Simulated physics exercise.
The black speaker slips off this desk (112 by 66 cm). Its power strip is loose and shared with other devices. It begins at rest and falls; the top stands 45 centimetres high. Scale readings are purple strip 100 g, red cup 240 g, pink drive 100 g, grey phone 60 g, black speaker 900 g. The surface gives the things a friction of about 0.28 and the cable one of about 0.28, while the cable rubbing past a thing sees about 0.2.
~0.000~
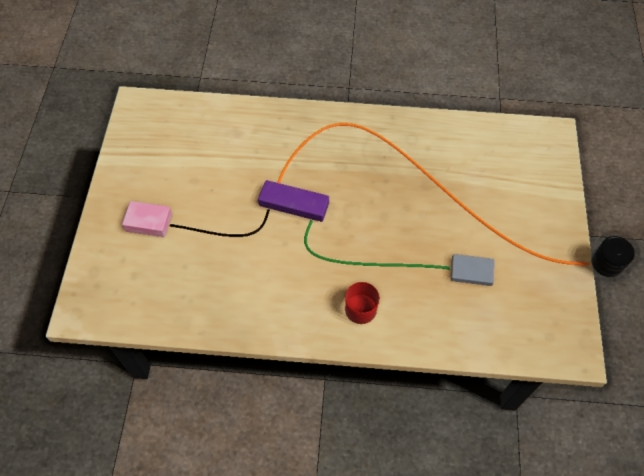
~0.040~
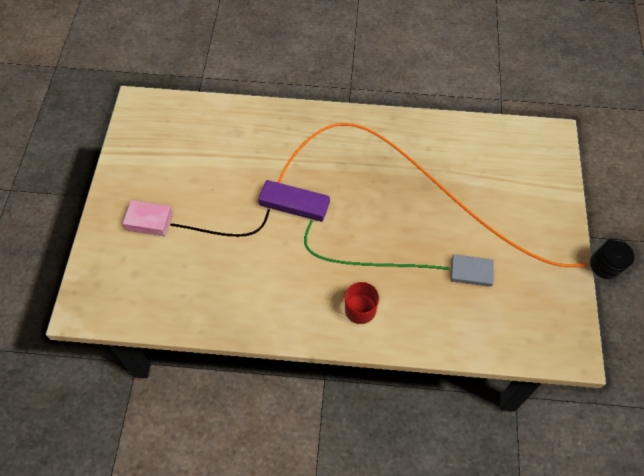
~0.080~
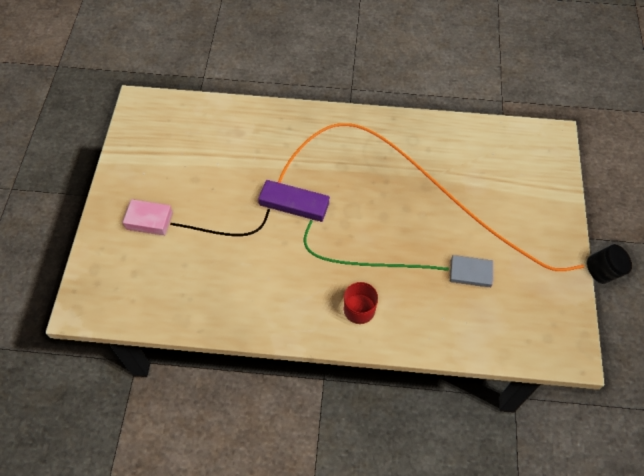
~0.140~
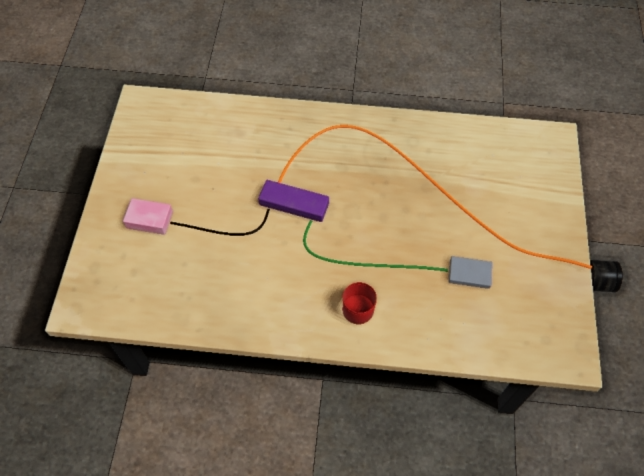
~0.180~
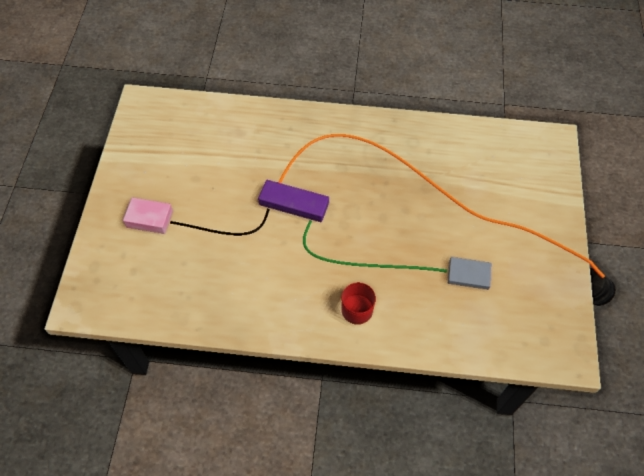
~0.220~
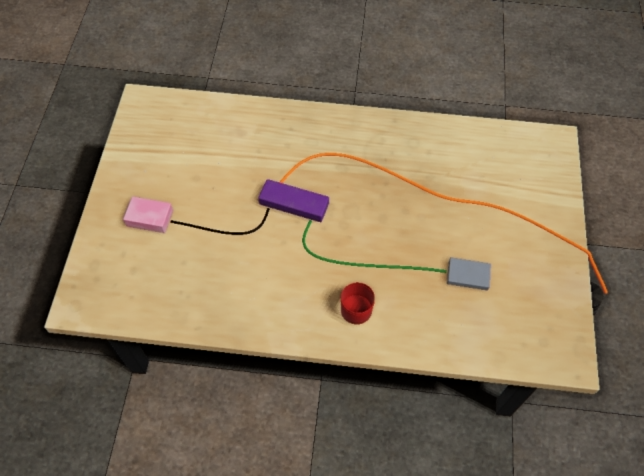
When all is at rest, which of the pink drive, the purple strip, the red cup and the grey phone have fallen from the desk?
As for the pink drive, it does not fall, while the purple strip does not fall, the red cup does not fall and the grey phone does not fall.
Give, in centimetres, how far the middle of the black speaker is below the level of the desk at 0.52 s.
40 cm or so.
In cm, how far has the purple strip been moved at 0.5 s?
It has shifted some 22 centimetres from where it began.
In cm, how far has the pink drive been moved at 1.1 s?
About 78 cm.
At 0.5 s, the strip's end of the orange cable at (369, 284); pink drive 40 cm off its start, purple strip 21 cm off its start, black speaker over the edge.
At 0.8 s, the strip's end of the orange cable at (377, 283); pink drive 72 cm off its start, purple strip 22 cm off its start, black speaker over the edge.
At 1.1 s, the strip's end of the orange cable at (384, 282); pink drive 78 cm off its start at (503, 214), purple strip 22 cm off its start at (359, 267), black speaker over the edge.
At 1.4 s, the strip's end of the orange cable at (384, 282); pink drive 78 cm off its start, purple strip 22 cm off its start, black speaker over the edge.
At 2.6 s, the strip's end of the orange cable at (384, 282); pink drive 78 cm off its start at (503, 214), purple strip 22 cm off its start at (359, 267), red cup 0 cm off its start at (358, 298), grey phone 0 cm off its start at (470, 272).
